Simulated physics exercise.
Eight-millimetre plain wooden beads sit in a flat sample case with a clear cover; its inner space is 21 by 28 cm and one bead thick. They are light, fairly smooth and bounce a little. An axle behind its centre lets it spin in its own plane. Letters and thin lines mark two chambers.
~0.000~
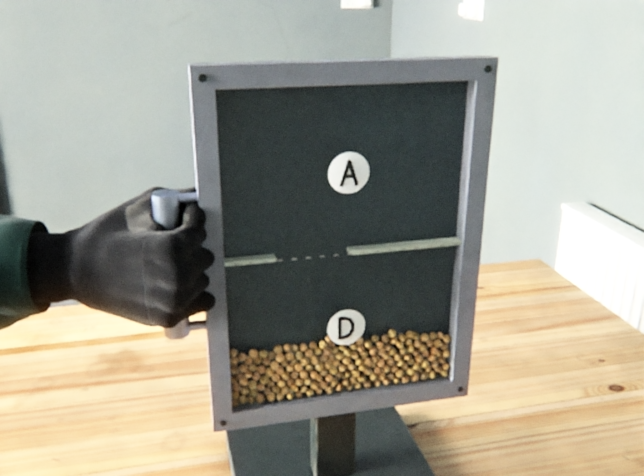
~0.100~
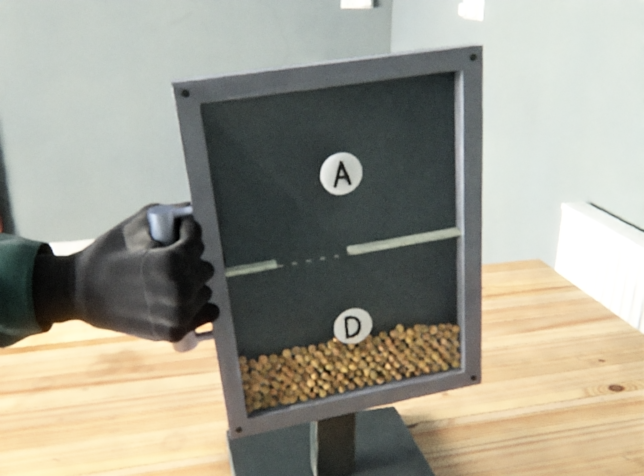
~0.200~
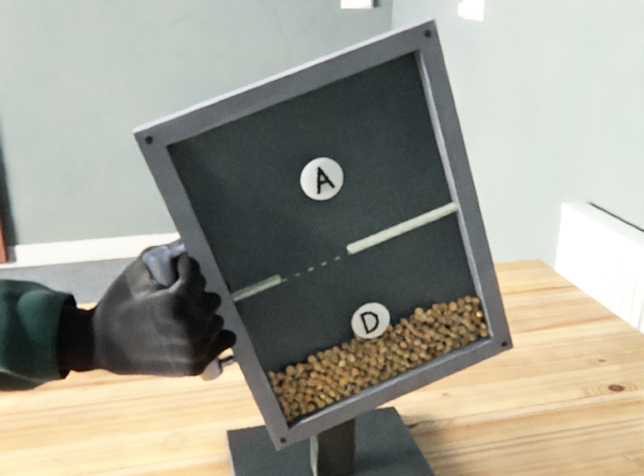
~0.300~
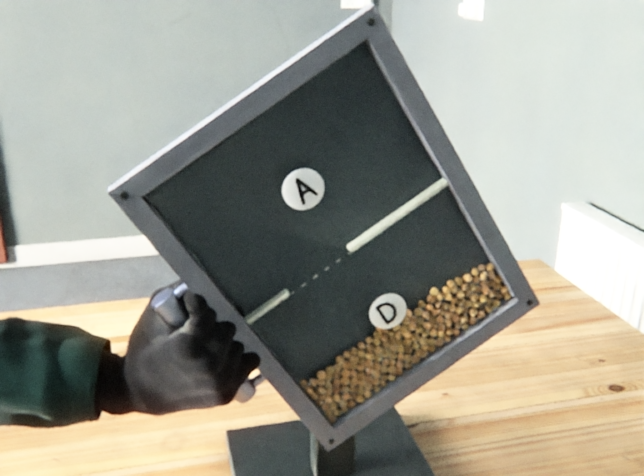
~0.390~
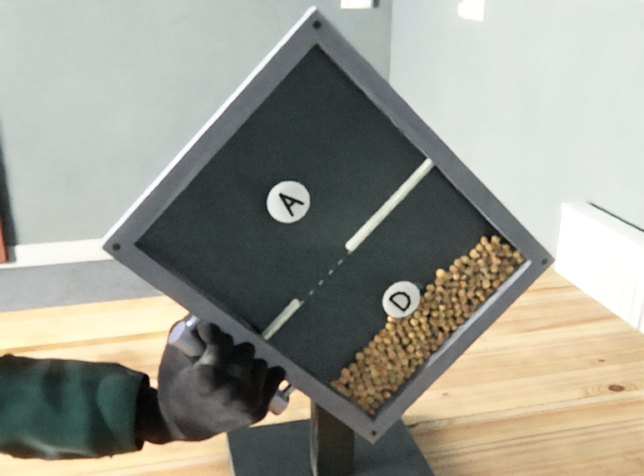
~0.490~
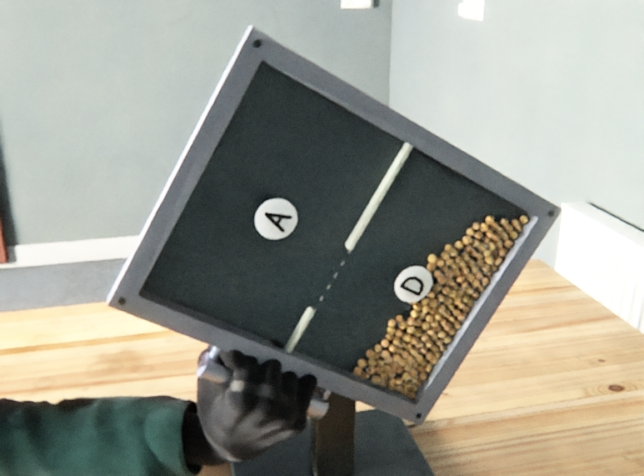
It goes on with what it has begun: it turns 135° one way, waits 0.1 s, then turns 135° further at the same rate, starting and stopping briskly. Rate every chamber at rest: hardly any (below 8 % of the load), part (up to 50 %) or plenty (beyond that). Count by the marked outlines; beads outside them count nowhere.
A plenty, D hardly any.
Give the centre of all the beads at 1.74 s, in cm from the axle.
Some 5 cm right and 6 cm below.
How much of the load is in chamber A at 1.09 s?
Roughly 25 per cent.
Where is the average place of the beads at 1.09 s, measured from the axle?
Some 7 cm right and 3 cm below.
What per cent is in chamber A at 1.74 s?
Roughly 75 per cent.
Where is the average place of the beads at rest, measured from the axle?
Some 8 cm right and 6 cm below.
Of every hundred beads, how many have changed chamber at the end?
Some 95 per cent.
After 1.09 s, it stands 135° anticlockwise; the beads' middle is 7 cm right of and 3 cm below the centre; A 25 %, D 75 %.
After 1.74 s, it has come round 203° anticlockwise; the beads' middle is 5 cm right of and 6 cm below the centre; A 75 %, D 25 %.
After 2.28 s, it has come round 270° anticlockwise; the beads' middle is 9 cm right of and 5 cm below the centre; A 95 %, D 5 %.
All still by 3.4 s, it has come round 270° anticlockwise; A 95 %, D 5 %.
